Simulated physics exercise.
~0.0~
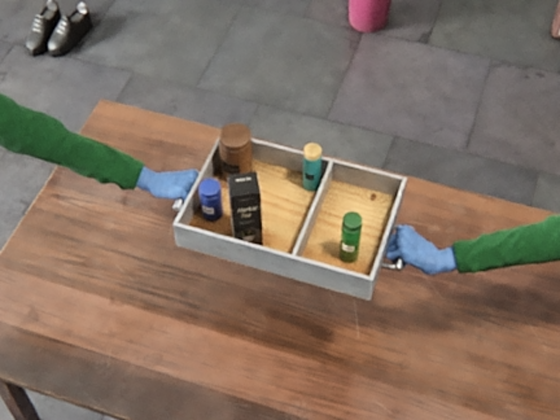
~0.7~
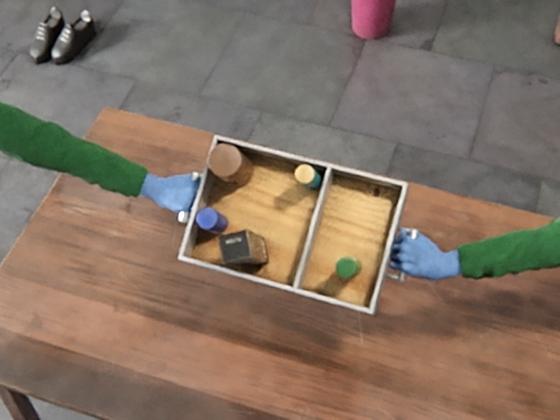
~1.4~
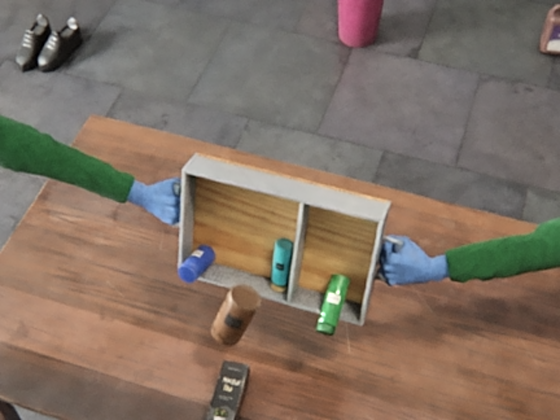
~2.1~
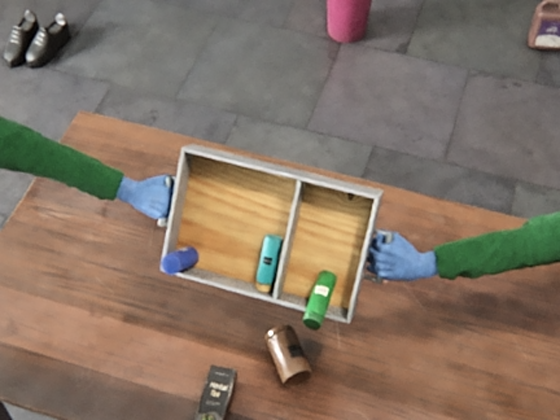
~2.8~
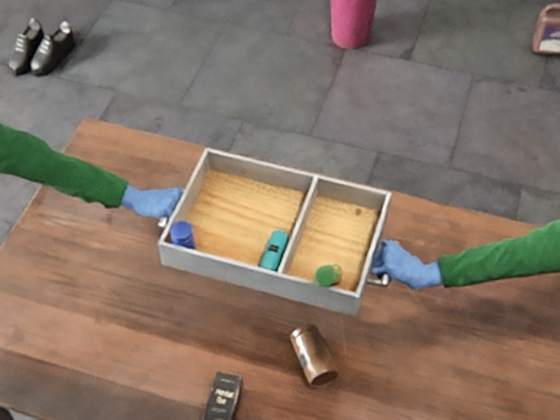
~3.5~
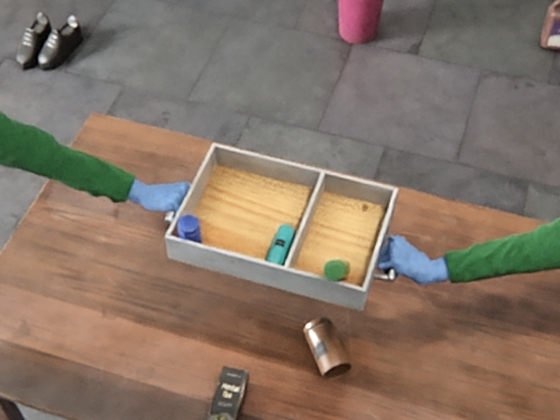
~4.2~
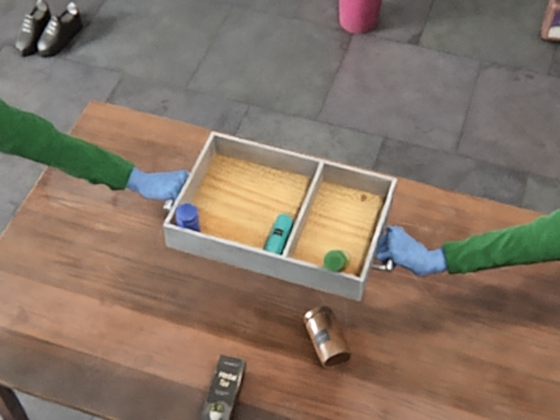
Two blue-gloved hands tipped a divided wooden crate steeply toward the near side, spilling a black carton and then a brown jar onto the table, before levelling it with the blue, turquoise and green shakers still inside, the turquoise one lying down.
